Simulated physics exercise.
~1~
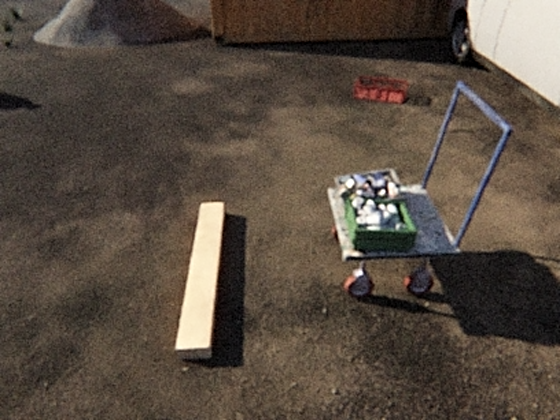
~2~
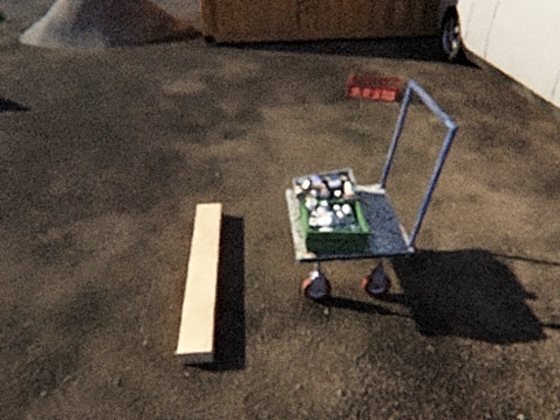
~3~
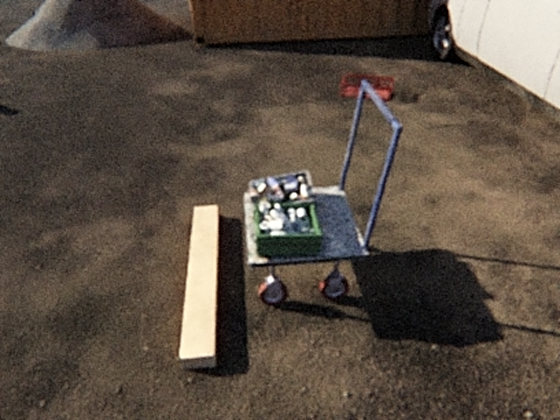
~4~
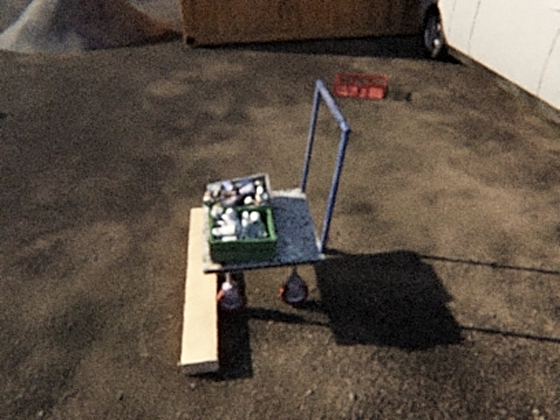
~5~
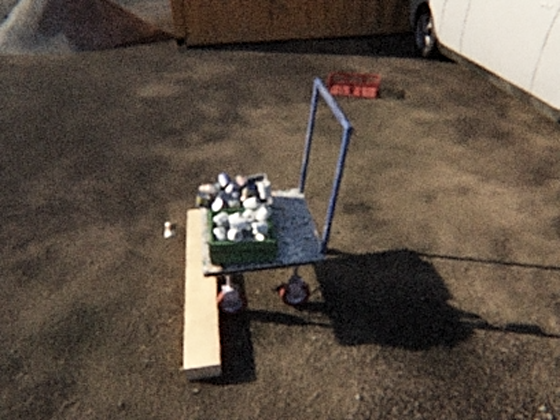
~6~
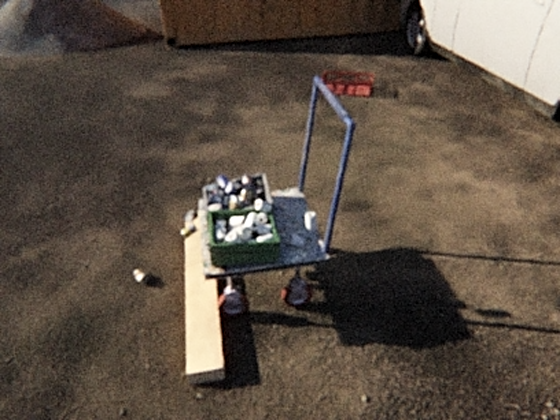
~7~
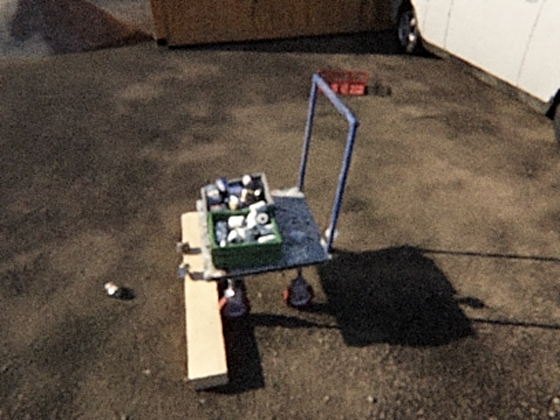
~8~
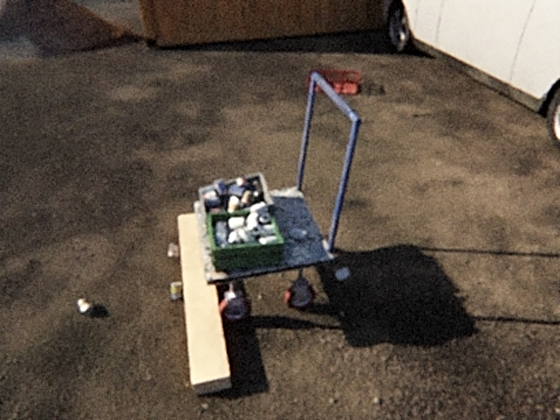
A trolley carrying two tubs rolls left, stops against a kerb, and spills a few pieces.
